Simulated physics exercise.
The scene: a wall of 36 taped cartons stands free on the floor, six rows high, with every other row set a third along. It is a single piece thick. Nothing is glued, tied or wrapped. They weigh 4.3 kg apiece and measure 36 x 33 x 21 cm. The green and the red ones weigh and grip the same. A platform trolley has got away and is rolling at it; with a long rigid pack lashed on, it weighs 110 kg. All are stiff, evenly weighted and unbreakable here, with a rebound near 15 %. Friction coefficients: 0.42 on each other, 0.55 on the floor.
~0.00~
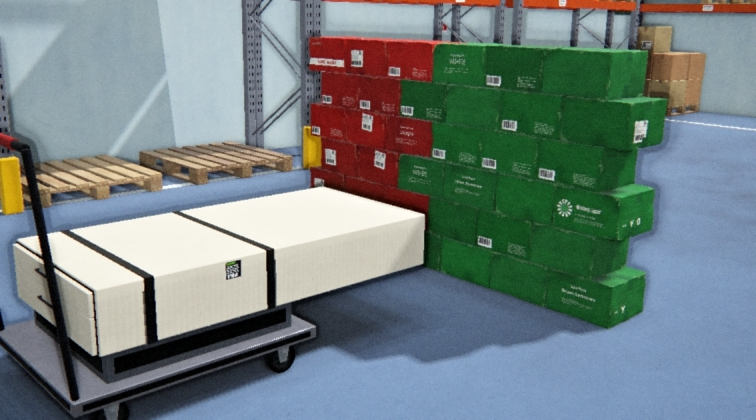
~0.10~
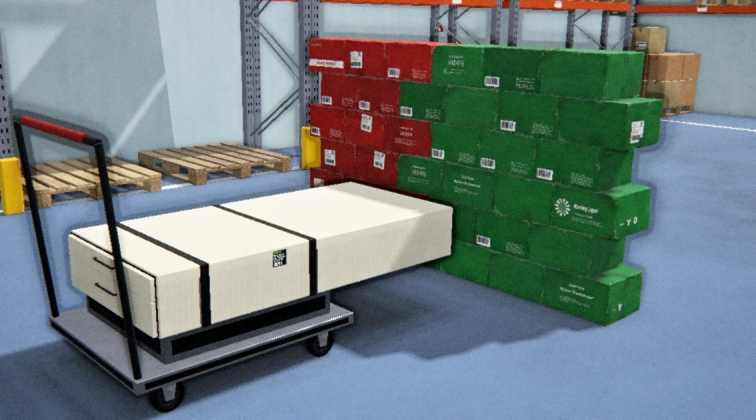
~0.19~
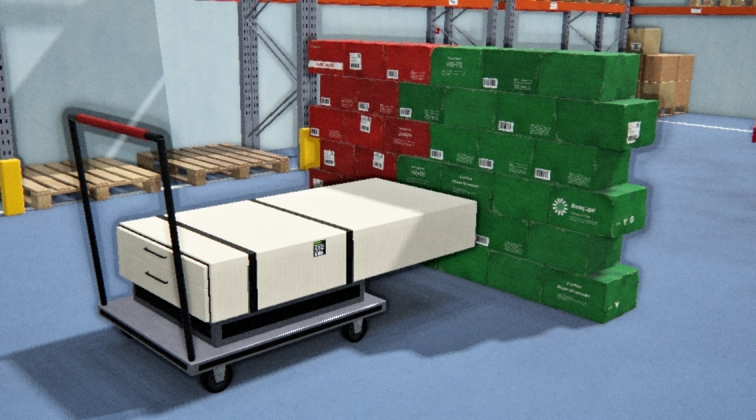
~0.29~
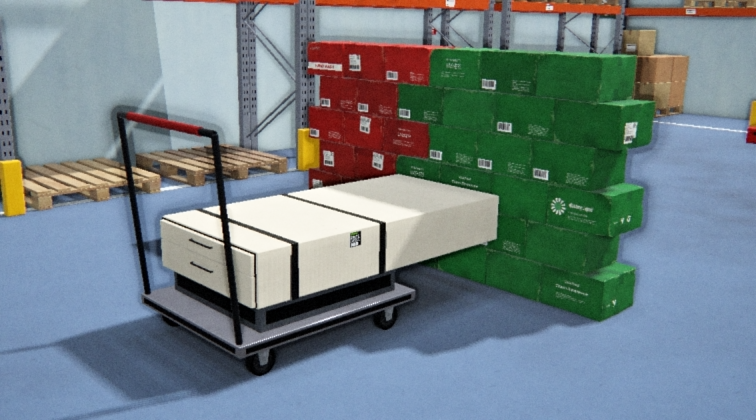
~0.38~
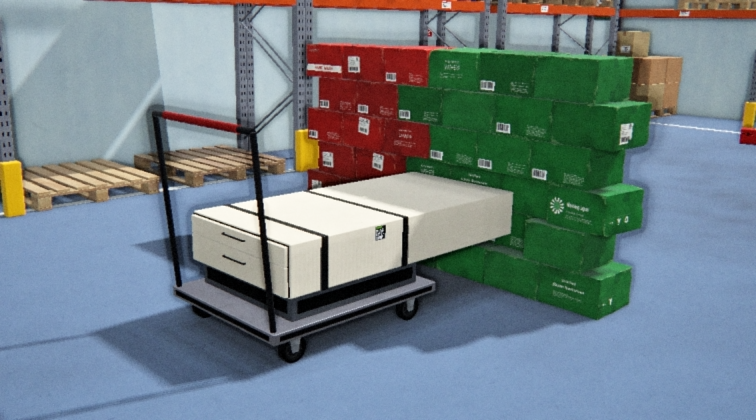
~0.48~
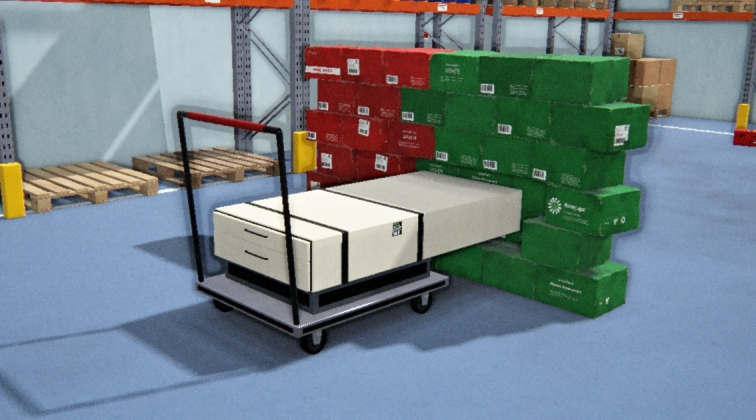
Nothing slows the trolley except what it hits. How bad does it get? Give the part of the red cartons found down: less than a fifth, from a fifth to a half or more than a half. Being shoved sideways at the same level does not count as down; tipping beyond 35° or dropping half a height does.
Ending down: Over a half.
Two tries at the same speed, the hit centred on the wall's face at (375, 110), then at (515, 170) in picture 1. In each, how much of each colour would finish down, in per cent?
Green 0 then 60, red 50 then 0 per cent.
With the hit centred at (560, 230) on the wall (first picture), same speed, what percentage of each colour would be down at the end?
Then green 40, red 0 per cent.
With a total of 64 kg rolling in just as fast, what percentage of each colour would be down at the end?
Then green 0, red 0 per cent.
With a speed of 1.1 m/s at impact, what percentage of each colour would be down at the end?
Then green 0, red 0 per cent.
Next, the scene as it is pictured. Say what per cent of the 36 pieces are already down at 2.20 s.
At that moment 70 per cent.
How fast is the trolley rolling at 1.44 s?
Roughly 0.3 m/s.
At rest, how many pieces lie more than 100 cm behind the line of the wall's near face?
Some 12 pieces.
After 0.82 s, load 40 cm past the wall's line, still rolling; none of the 15 red cartons down (2 of 36 in all colours); top red carton unmoved; top green carton 24 cm from its place.
After 1.44 s, load 42 cm past the wall's line, still rolling; 3 of the 15 red cartons down (15 of 36 in all colours); top red carton 8° from how it stood; top green carton 26° from how it stood, 25 cm lower.
After 2.20 s, load 26 cm past the wall's line, still rolling; 9 of the 15 red cartons down (25 of 36 in all colours); top red carton 69° from how it stood, 57 cm lower; top green carton 62° from how it stood, 72 cm lower.
In the end (3.5 s), load 22 cm past the wall's line, stopped; 9 of the 15 red cartons down (25 of 36 in all colours); top red carton on its side; top green carton 73° from how it stood, 78 cm lower. That is 60 per cent. From the last view, middles, top red carton near (406, 185), top green carton near (550, 175).
